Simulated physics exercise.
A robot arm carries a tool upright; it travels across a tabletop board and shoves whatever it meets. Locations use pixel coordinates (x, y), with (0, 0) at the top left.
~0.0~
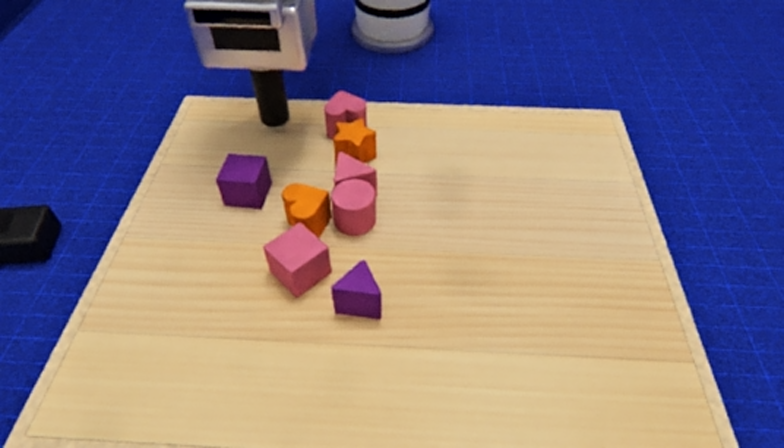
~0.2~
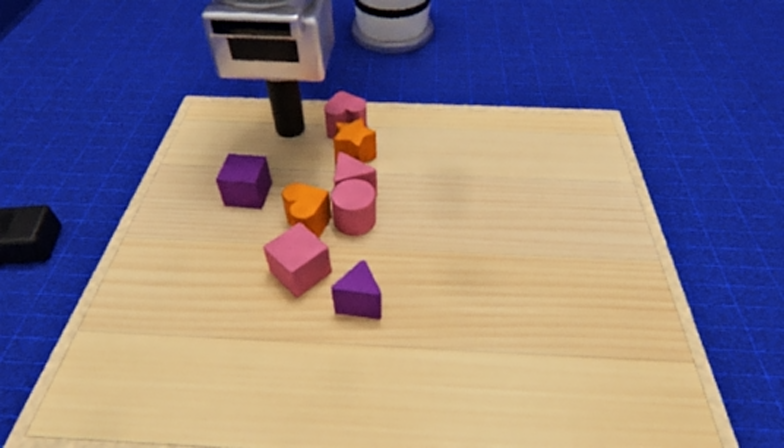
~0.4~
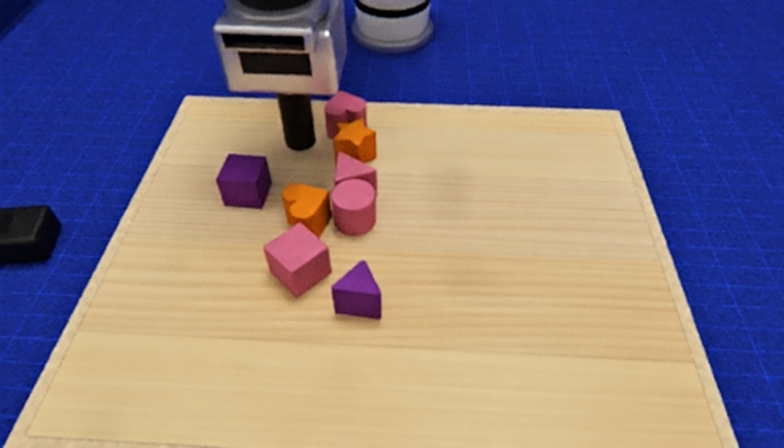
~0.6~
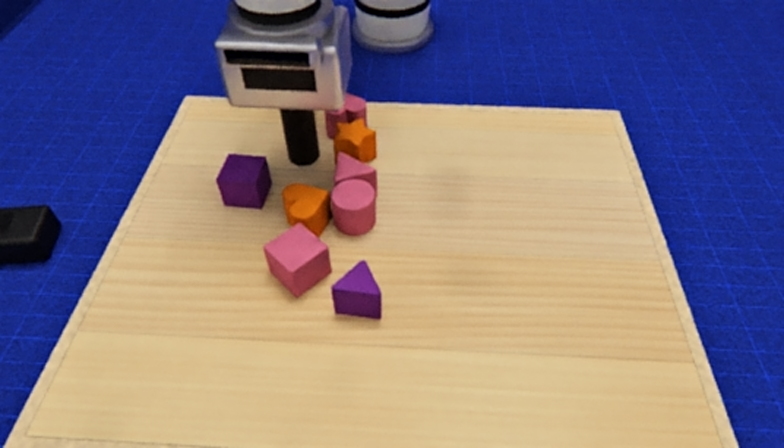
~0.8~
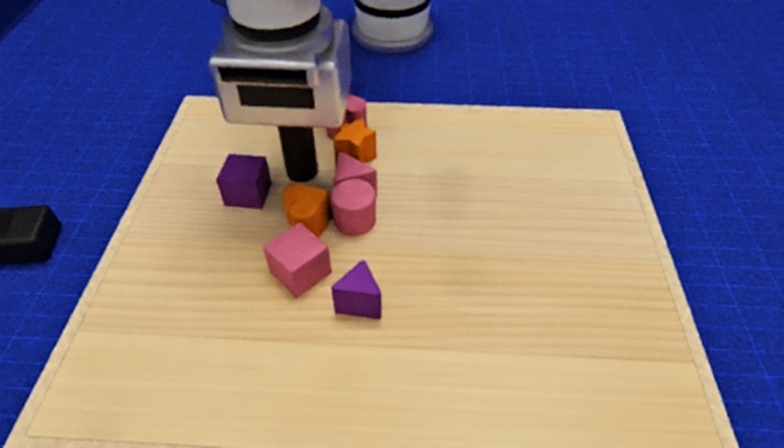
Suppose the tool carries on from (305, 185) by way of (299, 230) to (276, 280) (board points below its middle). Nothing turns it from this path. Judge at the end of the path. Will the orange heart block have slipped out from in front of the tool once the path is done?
Short answer: Yes.
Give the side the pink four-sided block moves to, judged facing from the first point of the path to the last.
Shifts left.
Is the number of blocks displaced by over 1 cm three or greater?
No, I don't think so.
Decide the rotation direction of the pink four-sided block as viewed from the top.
From above, it looks like the pink four-sided block goes clockwise.
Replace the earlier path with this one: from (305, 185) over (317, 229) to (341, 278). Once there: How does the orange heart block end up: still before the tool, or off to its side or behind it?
As far as I can tell, the orange heart block is still leading the way in front of the tool.
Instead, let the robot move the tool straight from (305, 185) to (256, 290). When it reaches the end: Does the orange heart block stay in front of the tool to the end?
I'd say no.
On the path given first. One third of the way, tool at (299, 202); pink four-sided block at (298, 256), turned 20° clockwise; orange heart block at (307, 214), turned 30° anticlockwise.
Two thirds of the way, tool at (291, 234); pink four-sided block at (309, 273), turned 50° clockwise; orange heart block at (319, 237), turned 65° anticlockwise.
At the end, tool at (273, 267); pink four-sided block at (309, 281), turned 50° clockwise; orange heart block at (320, 242), turned 80° anticlockwise; pink circular block unmoved.
